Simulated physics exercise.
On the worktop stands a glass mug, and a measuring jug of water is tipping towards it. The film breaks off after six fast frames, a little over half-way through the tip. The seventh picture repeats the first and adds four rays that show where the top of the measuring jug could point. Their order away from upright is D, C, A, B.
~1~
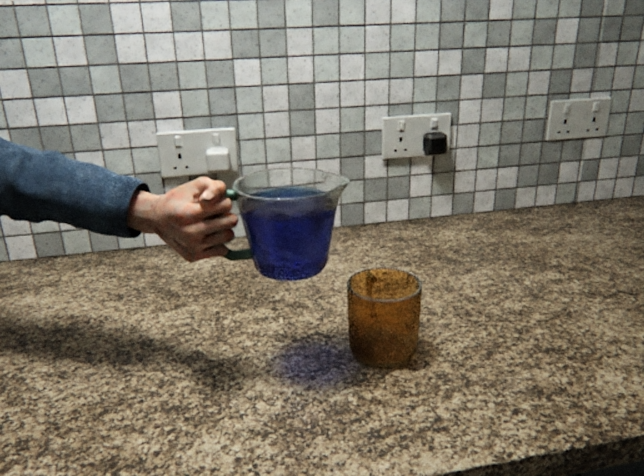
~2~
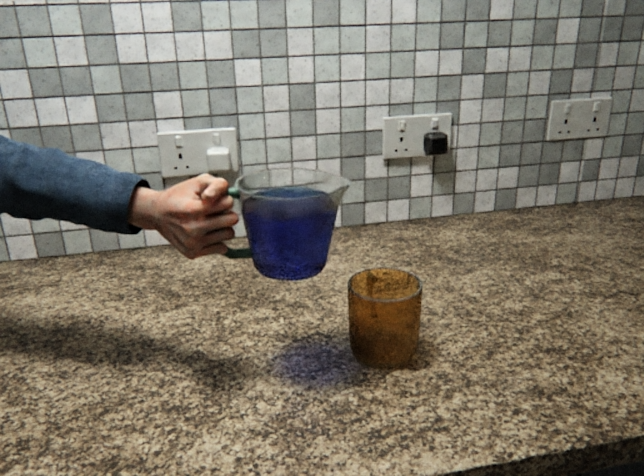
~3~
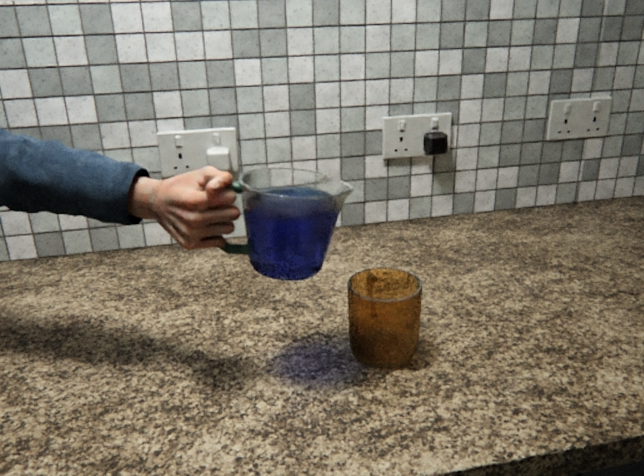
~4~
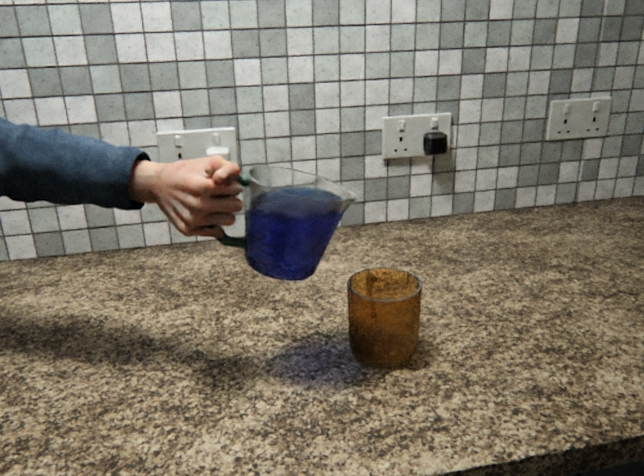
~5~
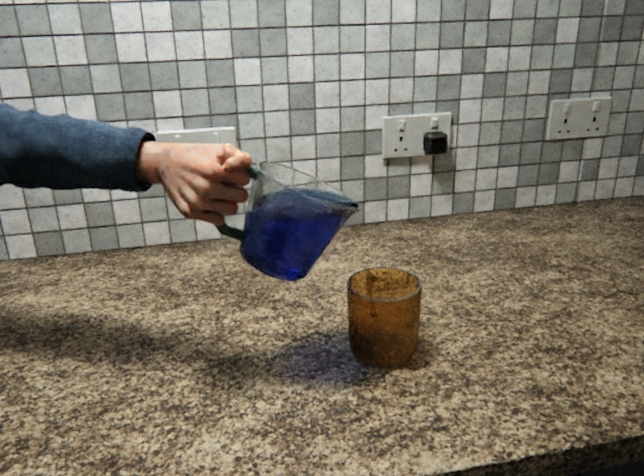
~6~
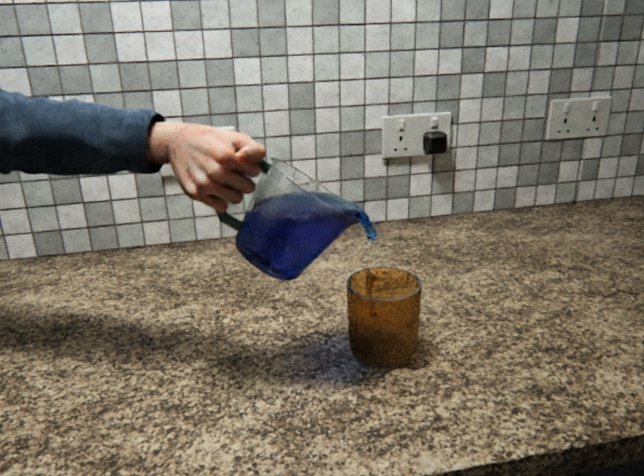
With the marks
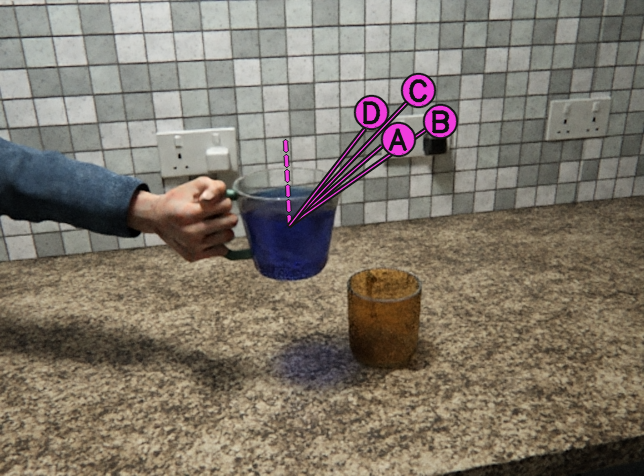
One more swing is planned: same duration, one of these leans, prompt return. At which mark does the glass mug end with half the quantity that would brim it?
Best: A.
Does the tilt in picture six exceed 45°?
No, it does not.
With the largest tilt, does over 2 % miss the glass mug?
No, it does not.
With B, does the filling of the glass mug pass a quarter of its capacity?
Yes.
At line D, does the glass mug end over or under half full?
Under.
In magenta, A at (381, 146); B at (425, 129); C at (406, 103); D at (364, 129).
With A, the glass mug ends with about 49 % of what it can hold.
With B, the glass mug ends with about 61 % of what it can hold.
With C, the glass mug ends with about 37 % of what it can hold.
With D, the glass mug ends with about 27 % of what it can hold.
